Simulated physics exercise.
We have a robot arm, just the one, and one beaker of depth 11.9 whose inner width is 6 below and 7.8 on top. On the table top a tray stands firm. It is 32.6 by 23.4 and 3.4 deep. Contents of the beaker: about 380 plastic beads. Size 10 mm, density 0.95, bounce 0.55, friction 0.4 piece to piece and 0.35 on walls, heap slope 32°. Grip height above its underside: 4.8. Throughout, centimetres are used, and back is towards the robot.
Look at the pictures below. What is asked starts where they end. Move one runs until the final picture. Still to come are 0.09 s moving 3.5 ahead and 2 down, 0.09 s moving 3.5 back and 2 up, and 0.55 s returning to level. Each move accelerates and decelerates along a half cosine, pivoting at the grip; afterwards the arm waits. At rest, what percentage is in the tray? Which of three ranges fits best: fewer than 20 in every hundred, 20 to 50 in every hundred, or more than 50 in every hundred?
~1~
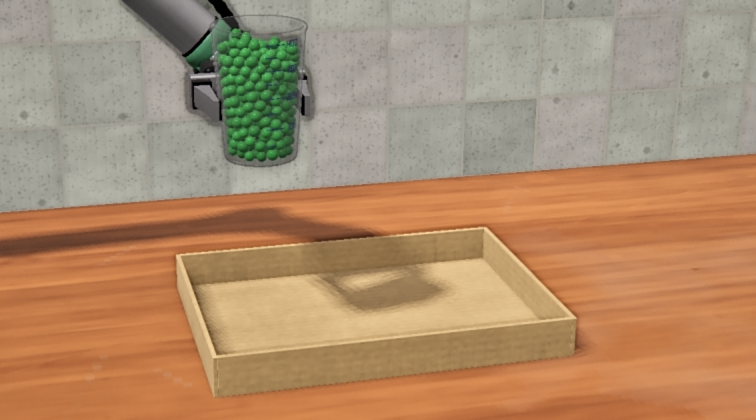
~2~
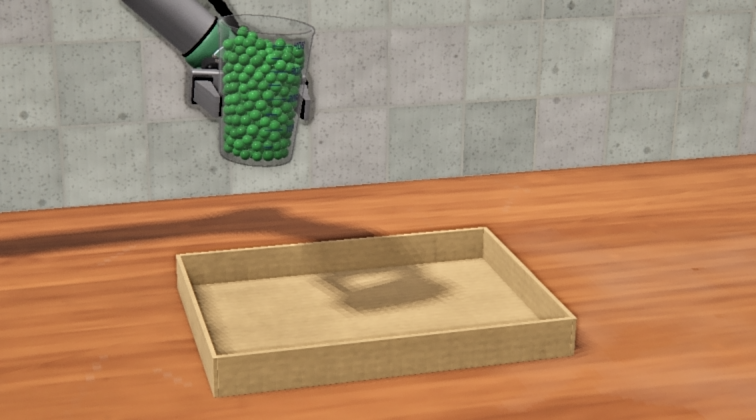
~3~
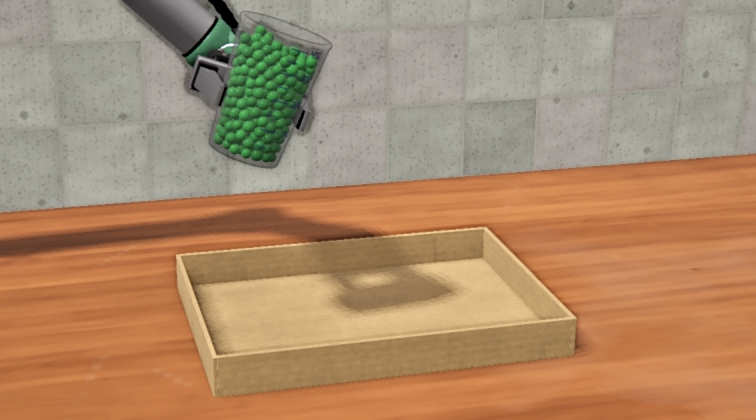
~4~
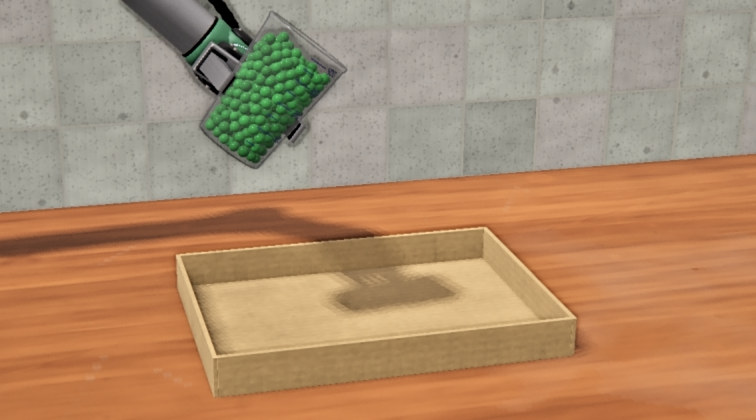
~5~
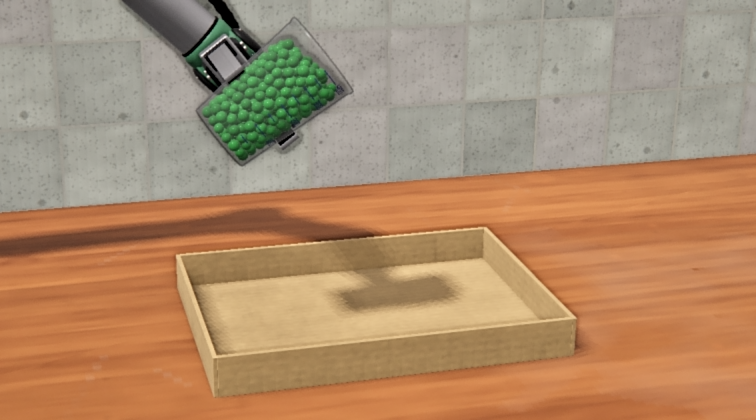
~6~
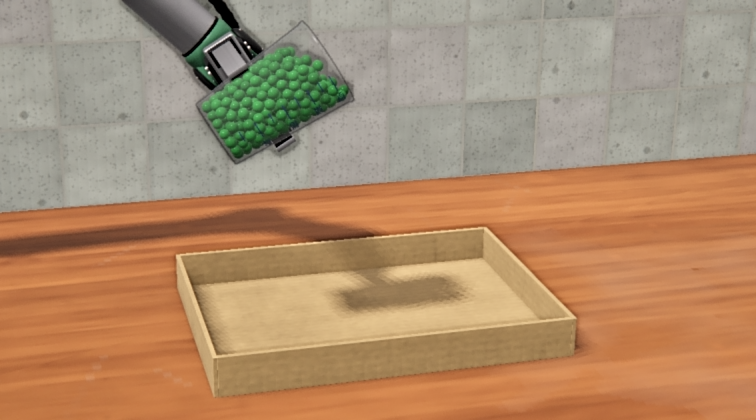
Fewer than 20 in every hundred.
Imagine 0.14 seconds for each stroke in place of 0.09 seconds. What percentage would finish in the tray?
About 5 per cent in that case.
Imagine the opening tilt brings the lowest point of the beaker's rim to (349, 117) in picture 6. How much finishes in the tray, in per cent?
I'd say close to 25 per cent.
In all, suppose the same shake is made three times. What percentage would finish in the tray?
About 20 per cent in that case.
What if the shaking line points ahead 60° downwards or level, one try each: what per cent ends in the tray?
First try some 0 %, second try some 25 %.
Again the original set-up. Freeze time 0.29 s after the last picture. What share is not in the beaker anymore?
I'd say some 10 percent.
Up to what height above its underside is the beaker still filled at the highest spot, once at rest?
Around 12.0 centimetres above the underside.
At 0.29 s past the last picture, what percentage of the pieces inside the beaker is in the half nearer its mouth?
Roughly 45 %.
Then, 0.29 s after the last picture, tilted 53° forward, highest piece 25 above the table; 337 in the beaker, 2 in the tray, 44 in flight or on a rim.
Then, 0.58 s after the last picture, tilted 10° forward, highest piece 29 above the table; 336 in the beaker, 45 in the tray, 1 on the table or floor, 1 in flight or on a rim.
Then, 0.93 s after the last picture, level, highest piece 29 above the table; 336 in the beaker, 44 in the tray, 3 on the table or floor.
Then, 1.98 s after the last picture, level, highest piece 29 above the table; 336 in the beaker, 44 in the tray, 3 on the table or floor.
Final count, 336 in the beaker, 44 in the tray, 3 on the table or floor. That is 11 % in the tray.
